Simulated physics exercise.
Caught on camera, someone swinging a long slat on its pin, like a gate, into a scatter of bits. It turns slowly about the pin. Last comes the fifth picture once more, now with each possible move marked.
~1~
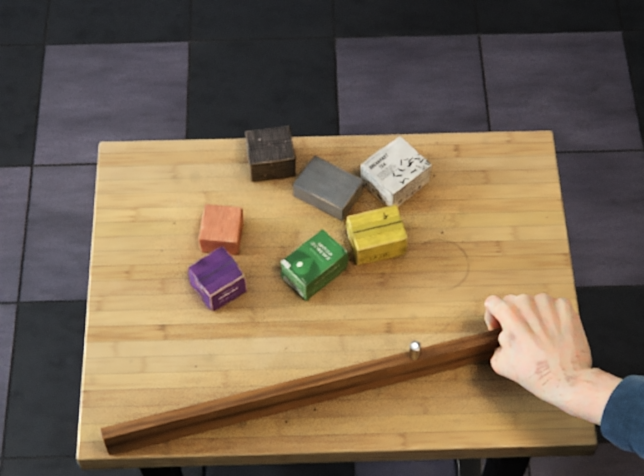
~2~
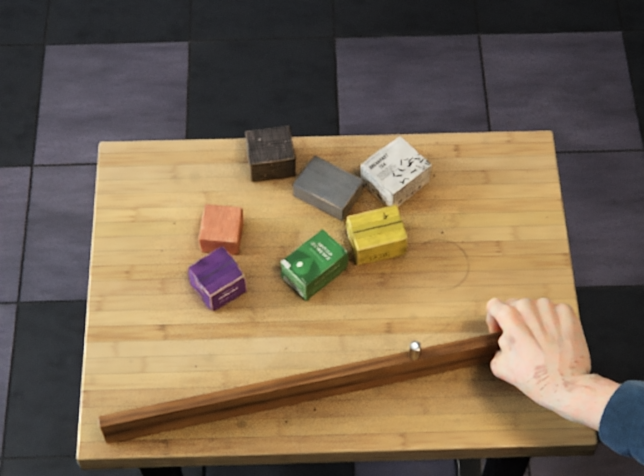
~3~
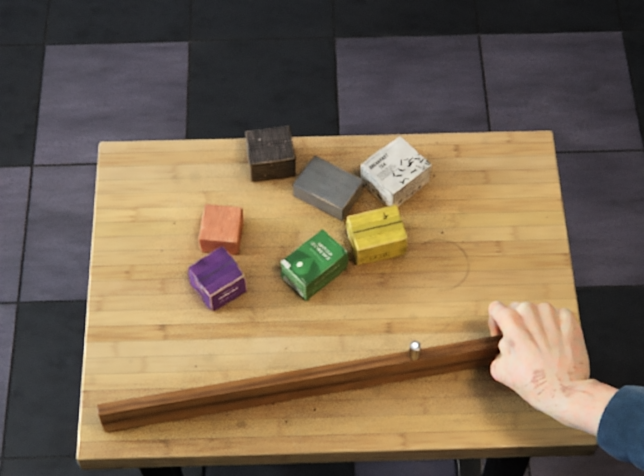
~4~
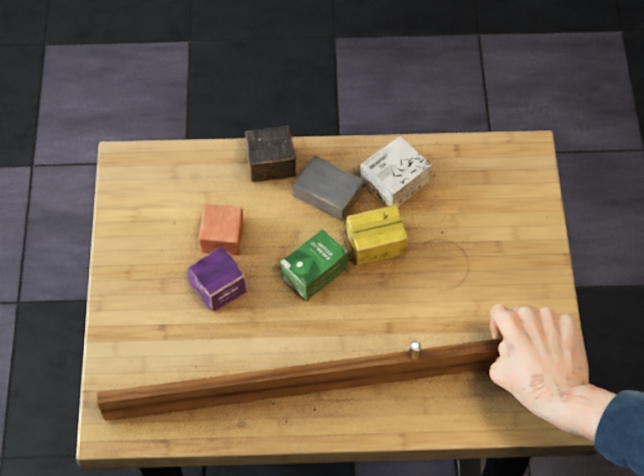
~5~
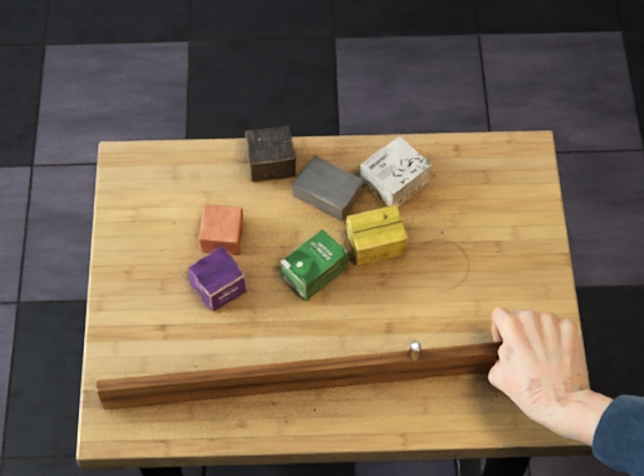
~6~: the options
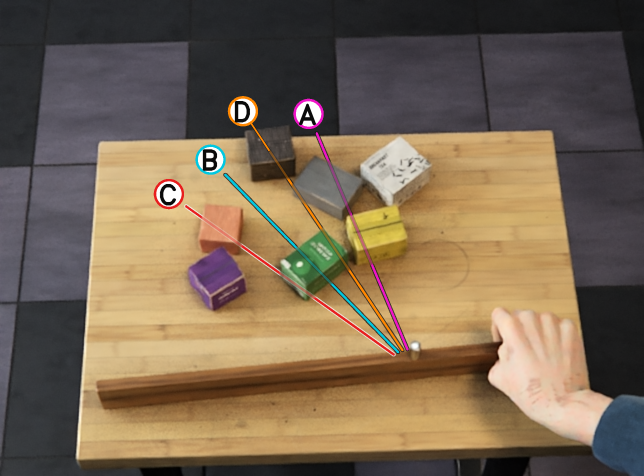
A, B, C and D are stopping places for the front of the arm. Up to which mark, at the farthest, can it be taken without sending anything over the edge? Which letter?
At B, and not beyond.
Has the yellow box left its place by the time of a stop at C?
No.
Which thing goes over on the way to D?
It is the black block.
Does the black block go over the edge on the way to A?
Yes.
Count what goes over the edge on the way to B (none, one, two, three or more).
The count is none.
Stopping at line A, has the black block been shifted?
Yes.
On the marked copy, A at (360, 236); B at (308, 260); C at (287, 278); D at (333, 246).
With B. Early on, arm (257, 318); black block (270, 154); white packet (395, 174).
Further on, arm (281, 273); orange block (215, 200); purple box (241, 231).
At the end, arm (308, 247); black block (286, 141); orange block (252, 170); nothing has fallen.
As for the rest, A drops the black block; C is safe but short; D drops the black block.
